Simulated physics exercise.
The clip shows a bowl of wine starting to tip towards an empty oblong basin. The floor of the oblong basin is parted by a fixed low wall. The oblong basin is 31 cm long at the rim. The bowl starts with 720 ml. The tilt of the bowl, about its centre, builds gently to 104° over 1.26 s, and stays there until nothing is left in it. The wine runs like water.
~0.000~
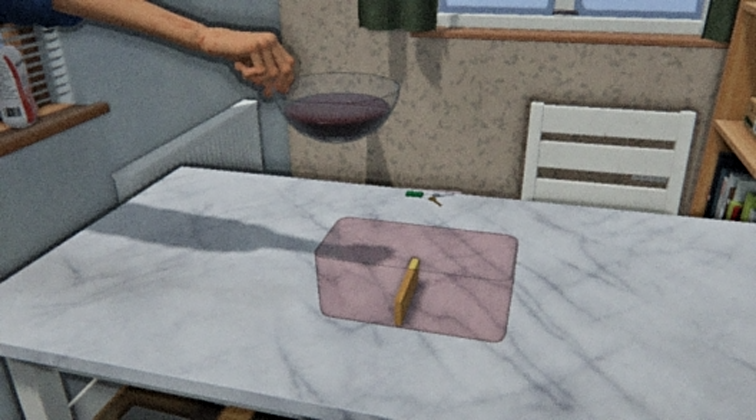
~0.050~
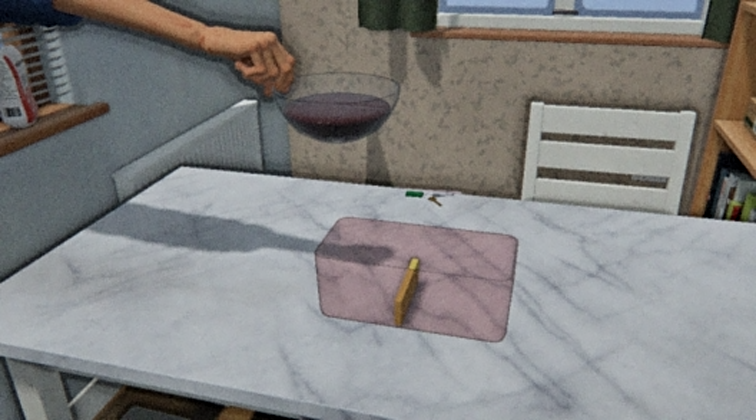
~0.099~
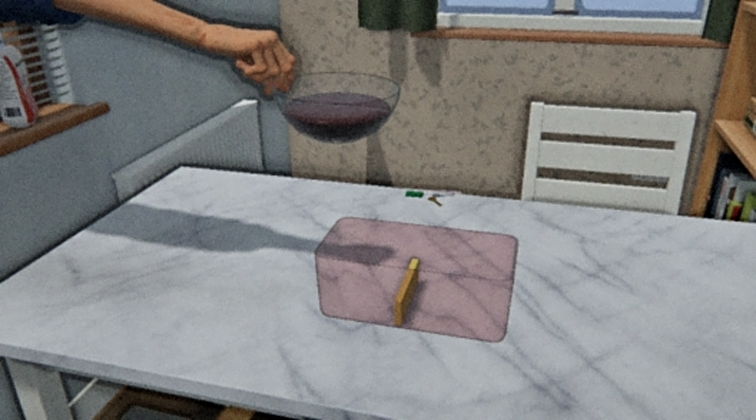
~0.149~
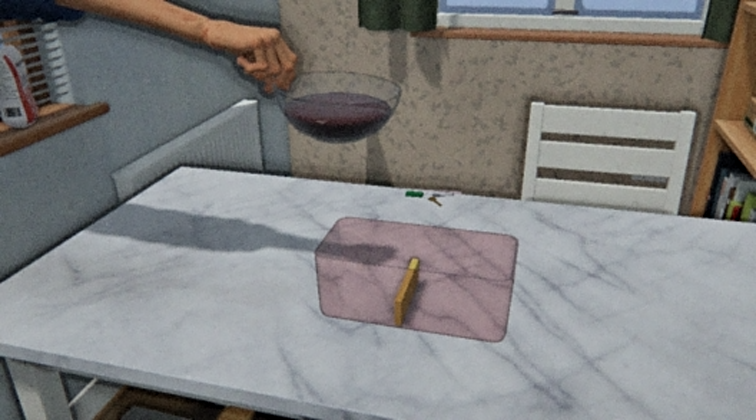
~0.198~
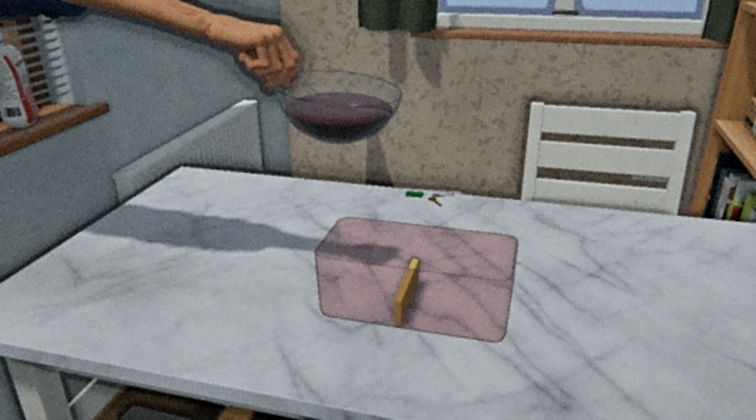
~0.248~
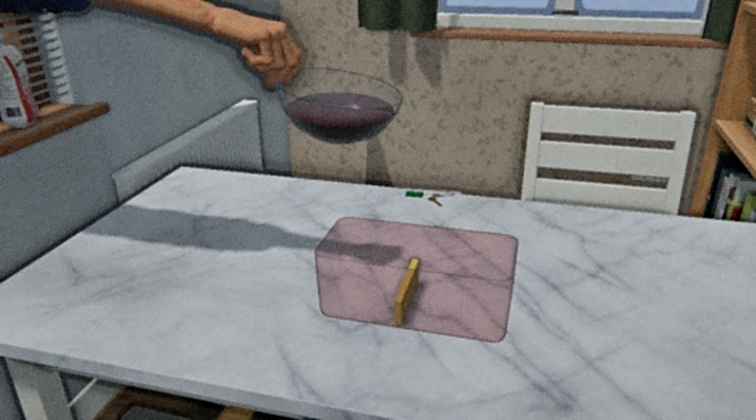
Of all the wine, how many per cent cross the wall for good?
Roughly 83 per cent is past the wall.
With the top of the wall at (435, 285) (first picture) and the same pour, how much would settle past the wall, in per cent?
Then about 50 per cent.
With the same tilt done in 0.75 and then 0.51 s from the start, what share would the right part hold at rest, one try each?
First 75, then 65 per cent.
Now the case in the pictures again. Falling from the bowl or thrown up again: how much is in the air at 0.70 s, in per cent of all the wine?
About 42 per cent.
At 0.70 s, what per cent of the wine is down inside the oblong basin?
About 7 per cent.
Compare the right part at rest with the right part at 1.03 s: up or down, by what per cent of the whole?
The share moves up, by some 5 per cent.
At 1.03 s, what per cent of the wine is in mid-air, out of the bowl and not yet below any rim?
About 14 per cent.
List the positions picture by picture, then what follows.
In the first picture, it leans 0°; its right rim is at (398, 92); the wine meets the walls at (288, 102) and (392, 109); the oblong basin's rim runs from (327, 236) to (516, 259); the wall's top is at (407, 280).
In the second picture, it leans 0°; its right rim is at (398, 92); the wine meets the walls at (288, 102) and (392, 109).
In the third picture, it leans 2°; its right rim is at (399, 93); the wine meets the walls at (289, 101) and (392, 110).
In the fourth picture, it leans 4°; its right rim is at (399, 96); the wine meets the walls at (289, 101) and (392, 110).
In the fifth picture, it leans 6°; its right rim is at (400, 99); the wine meets the walls at (290, 100) and (393, 111).
In the sixth picture, it leans 10°; its right rim is at (401, 103); the wine meets the walls at (291, 100) and (395, 112).
After 0.70 s the tilt is 61° and 51 per cent is still to pour, 0 is left of the wall and 6 right of it.
After 1.03 s the tilt is 96° and 1 per cent is still to pour, 7 is left of the wall and 78 right of it.
After 1.38 s the tilt is 104° and 0 per cent is still to pour, 16 is left of the wall and 83 right of it.
After 1.76 s the tilt is 104° and 0 per cent is still to pour, 16 is left of the wall and 83 right of it.
In the end 16 per cent lies left of the wall, 83 right of it and 2 outside.
